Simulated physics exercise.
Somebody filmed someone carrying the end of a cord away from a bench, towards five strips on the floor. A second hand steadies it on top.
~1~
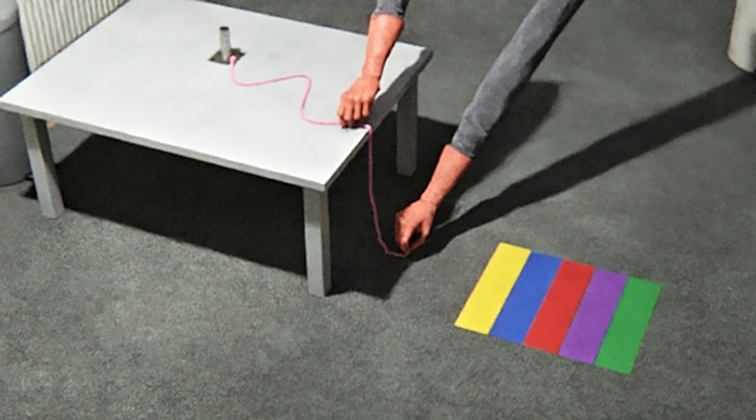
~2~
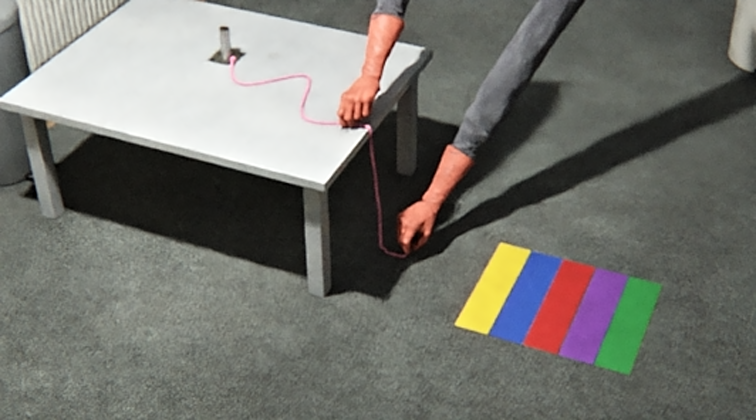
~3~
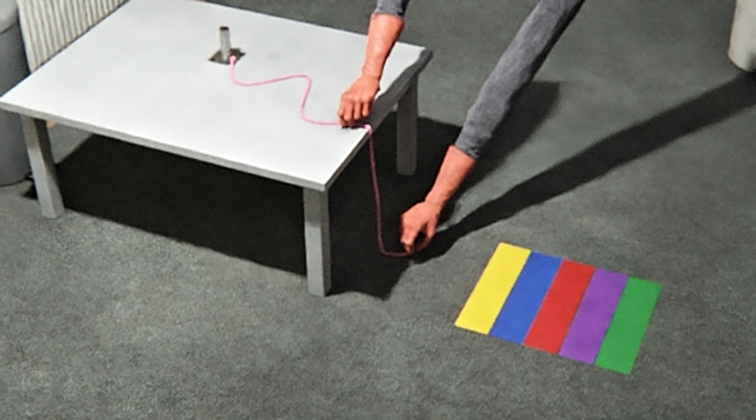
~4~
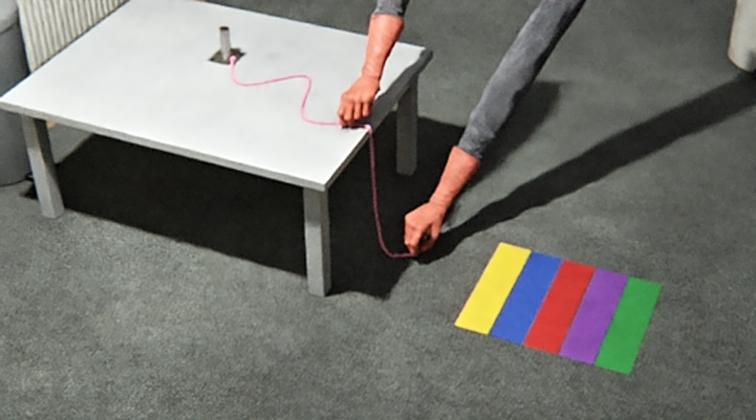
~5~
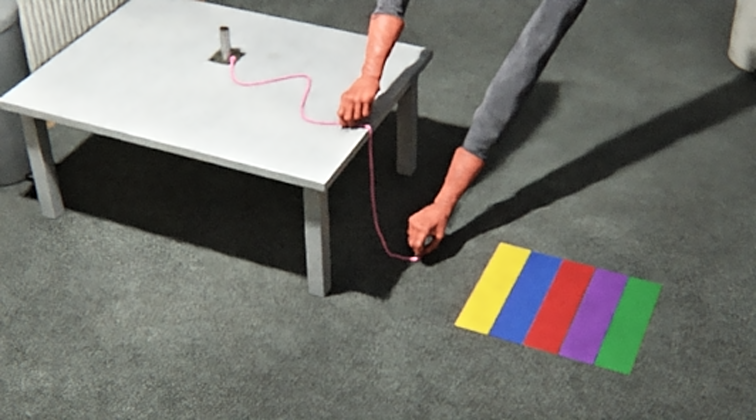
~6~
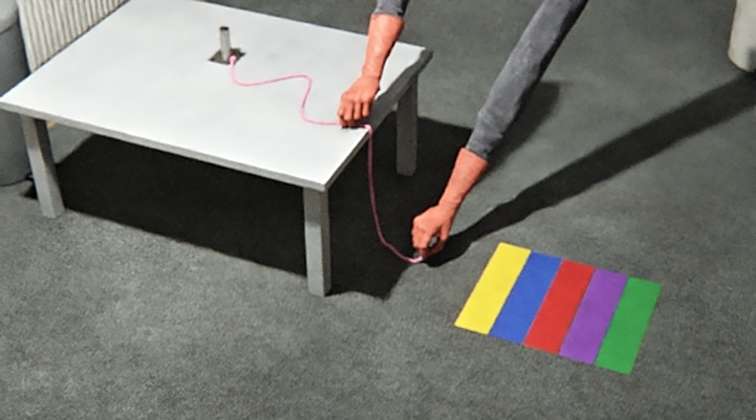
Two hands holding a pink cord running across a white table, the lower one inching right near five coloured strips.
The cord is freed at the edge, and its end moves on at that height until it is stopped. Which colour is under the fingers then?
The end stops over the purple strip.
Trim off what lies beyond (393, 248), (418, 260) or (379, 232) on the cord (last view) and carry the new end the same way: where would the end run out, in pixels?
Near (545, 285), (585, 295) and (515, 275).
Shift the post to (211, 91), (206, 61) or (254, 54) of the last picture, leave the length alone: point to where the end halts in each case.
About (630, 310), (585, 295) and (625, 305).
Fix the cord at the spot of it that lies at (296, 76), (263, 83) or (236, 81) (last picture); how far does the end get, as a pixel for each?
The places are (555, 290), (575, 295) and (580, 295).
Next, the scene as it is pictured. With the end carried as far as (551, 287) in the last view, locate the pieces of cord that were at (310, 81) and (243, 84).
They go to (335, 98) and to (277, 74).
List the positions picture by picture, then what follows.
End (409, 249); yellow (479, 314); blue (513, 323); red (547, 333); purple (582, 343); green (618, 353), in the first frame.
End (411, 249); cord through (233, 74) (288, 77) (303, 105) (350, 124) (375, 176) (380, 235), in the second frame.
End (414, 250), in the third frame.
End (419, 251); cord through (233, 74) (288, 77) (303, 105) (350, 124) (373, 175) (380, 234), in the fourth frame.
End (423, 253), in the fifth frame.
End (428, 254); cord through (233, 74) (288, 77) (303, 105) (350, 124) (370, 175) (380, 234), in the sixth frame.
Early on, end near (551, 287); over red.
Midway, end near (582, 295); over purple.
At the end of the slack, end near (600, 300); over purple. It gets as far as the purple strip.
